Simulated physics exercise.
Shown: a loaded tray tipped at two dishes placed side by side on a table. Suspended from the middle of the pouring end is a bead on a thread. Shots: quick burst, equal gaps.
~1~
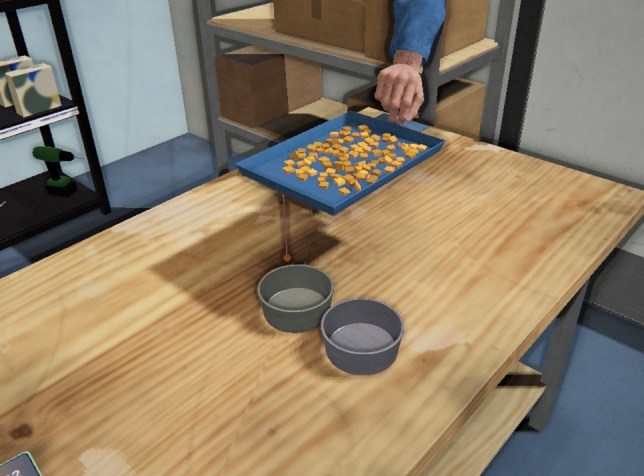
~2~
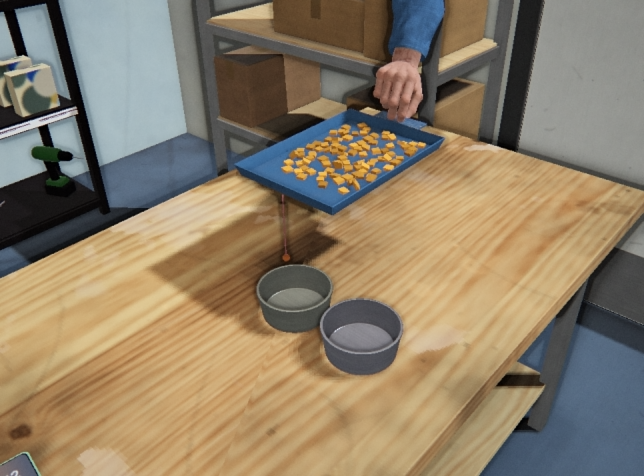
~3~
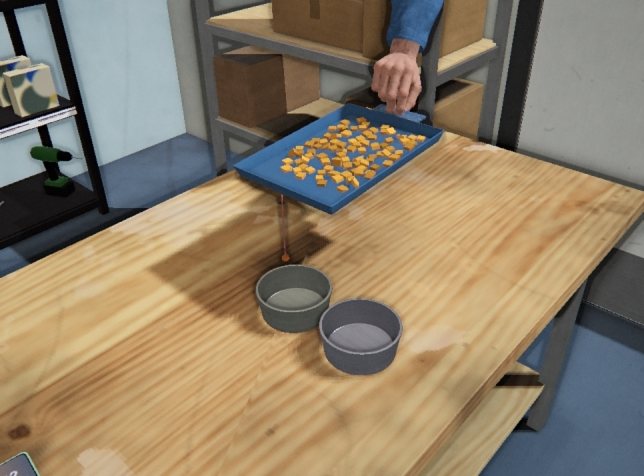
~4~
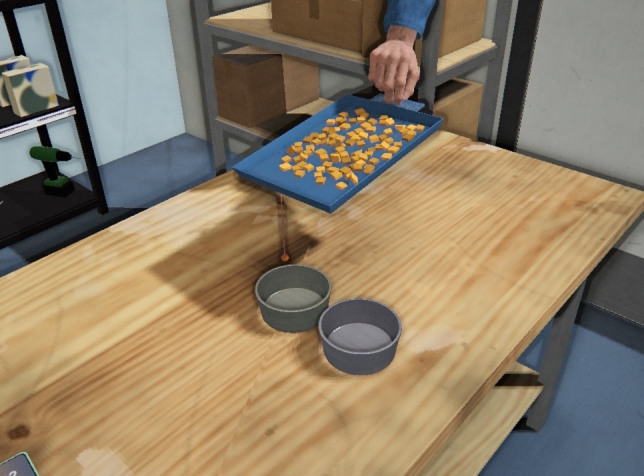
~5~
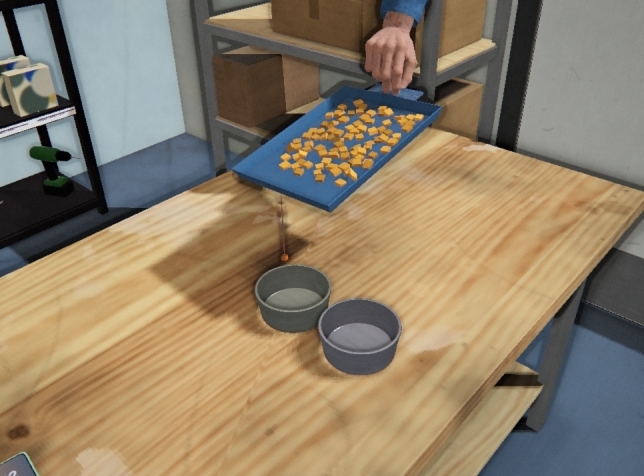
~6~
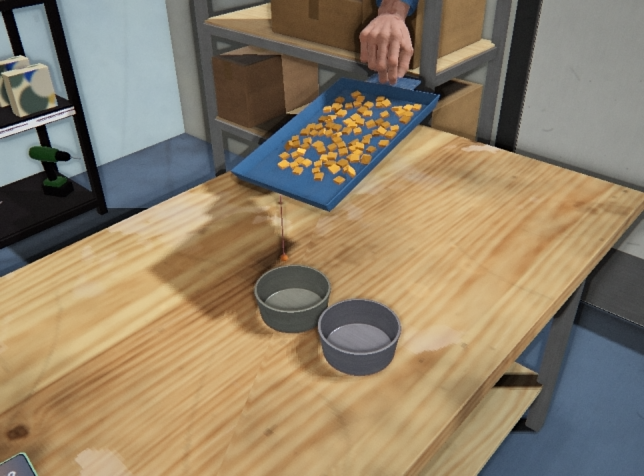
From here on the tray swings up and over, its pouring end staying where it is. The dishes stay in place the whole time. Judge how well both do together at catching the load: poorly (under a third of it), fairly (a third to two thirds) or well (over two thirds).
Together they do poorly.
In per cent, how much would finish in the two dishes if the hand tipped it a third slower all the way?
That works out at about 10 percent.
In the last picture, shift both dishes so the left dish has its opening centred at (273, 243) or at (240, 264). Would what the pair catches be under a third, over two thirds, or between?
Spot one, below one third; spot two, more than two thirds.
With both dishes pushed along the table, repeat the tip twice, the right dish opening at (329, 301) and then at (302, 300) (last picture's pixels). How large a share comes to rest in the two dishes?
The first try gives 50 per cent, the second 70 per cent.
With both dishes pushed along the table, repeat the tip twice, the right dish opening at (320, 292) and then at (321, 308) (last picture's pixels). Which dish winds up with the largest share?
The first layout gives the one at left, the second layout gives the one at left.
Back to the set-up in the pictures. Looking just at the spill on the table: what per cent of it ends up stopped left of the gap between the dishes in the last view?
100 %, roughly.
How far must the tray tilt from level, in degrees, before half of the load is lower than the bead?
The tilt is near 110° by then.
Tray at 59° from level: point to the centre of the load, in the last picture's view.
The centre of the load shows up near (267, 169) in the last view.
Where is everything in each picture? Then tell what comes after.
In the first frame, corners of the pouring end (241, 164) and (333, 204), level; middle of the load (344, 155), small crackers; left dish (270, 315); right dish (336, 356); bead on its thread (287, 258).
In the second frame, corners of the pouring end (240, 164) and (332, 203), level; middle of the load (343, 154).
In the third frame, corners of the pouring end (239, 165) and (331, 203), tipped barely, lowest at the left corner; middle of the load (342, 150).
In the fourth frame, corners of the pouring end (238, 166) and (329, 202), tipped a little, lowest at the left corner; middle of the load (340, 145).
In the fifth frame, corners of the pouring end (237, 168) and (328, 201), tipped a little, lowest at the left corner; middle of the load (339, 140).
In the sixth frame, corners of the pouring end (236, 169) and (326, 201), tipped clearly, lowest at the left corner; middle of the load (336, 135); left dish (267, 315); right dish (333, 356).
Just after the last frame, tray tipped steeply; every one on the tray.
A moment on, tray tipped right over; roughly half on the tray; just a few in the left dish; roughly a third outside both; roughly a quarter in the air.
Further on, tray tipped past a quarter turn; about a tenth in the left dish; the larger part outside both.
When it is over, tray tipped past a quarter turn; not one in the right dish; about a tenth in the left dish; the larger part outside both.
